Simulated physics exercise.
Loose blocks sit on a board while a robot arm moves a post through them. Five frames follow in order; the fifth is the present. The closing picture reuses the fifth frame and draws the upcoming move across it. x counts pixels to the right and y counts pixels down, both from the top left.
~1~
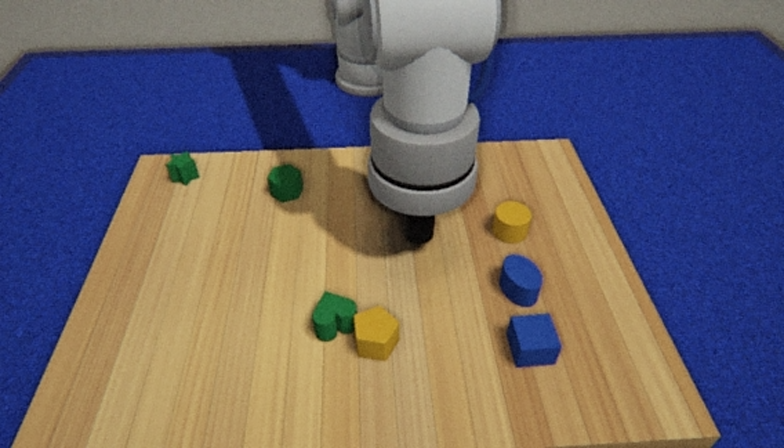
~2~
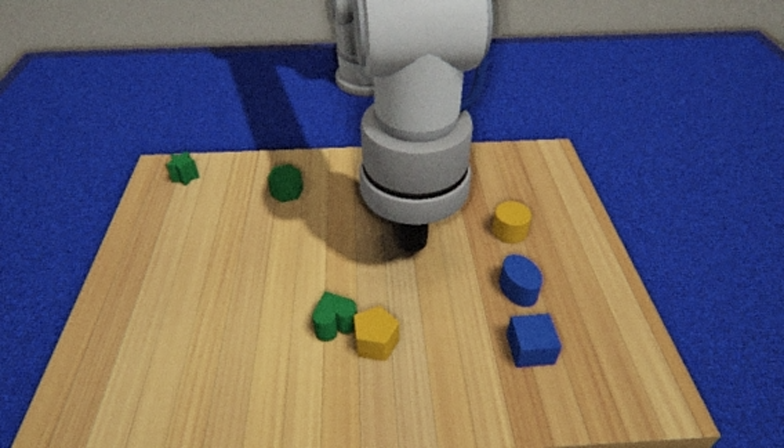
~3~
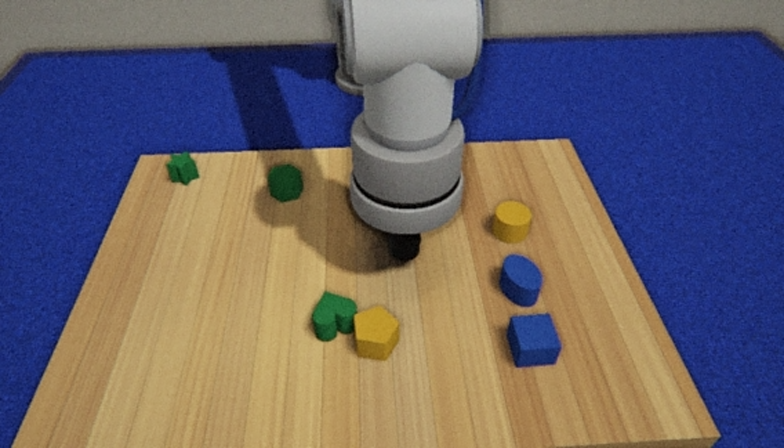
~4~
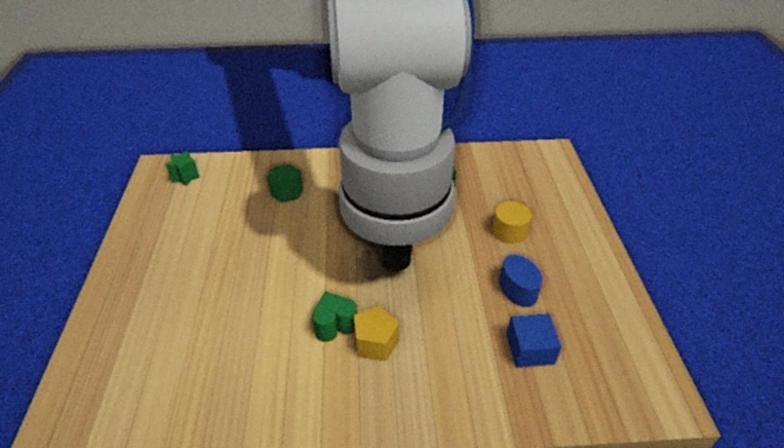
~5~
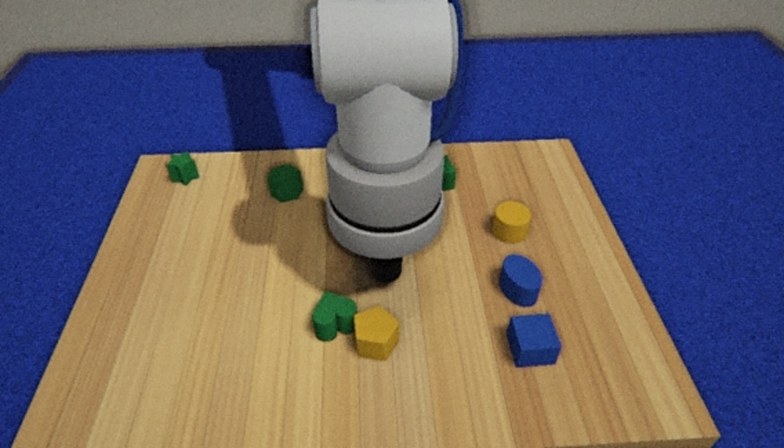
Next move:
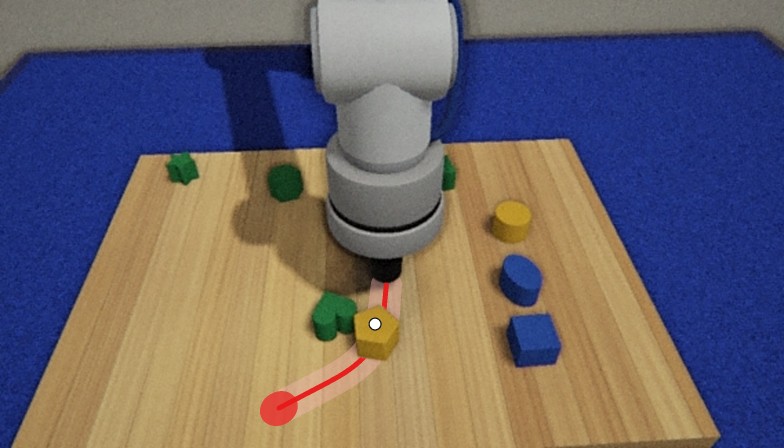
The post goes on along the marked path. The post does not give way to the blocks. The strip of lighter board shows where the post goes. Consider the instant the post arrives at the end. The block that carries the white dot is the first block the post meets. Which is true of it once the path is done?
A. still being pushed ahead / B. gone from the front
Option B.
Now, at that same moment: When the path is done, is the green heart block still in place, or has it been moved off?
Here the green heart block stays on its spot.
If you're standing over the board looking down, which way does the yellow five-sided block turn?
My answer: Anticlockwise.
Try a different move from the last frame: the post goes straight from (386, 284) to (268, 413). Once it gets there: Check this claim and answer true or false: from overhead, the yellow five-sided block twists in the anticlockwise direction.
It is true.
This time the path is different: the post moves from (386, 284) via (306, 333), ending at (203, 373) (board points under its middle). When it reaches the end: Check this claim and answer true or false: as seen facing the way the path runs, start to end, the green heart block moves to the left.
The claim holds.
Drawn move, from (386, 284) via (380, 331) and (341, 375), ending at (279, 408); the dot is on the yellow five-sided block.
What follows on the original path. One third of the way, post (379, 321); yellow five-sided block (369, 348).
Two thirds of the way, post (339, 364); yellow five-sided block (350, 393), turned 55° anticlockwise.
At the end, post (276, 397); green heart block still; yellow five-sided block (347, 396), turned 70° anticlockwise.
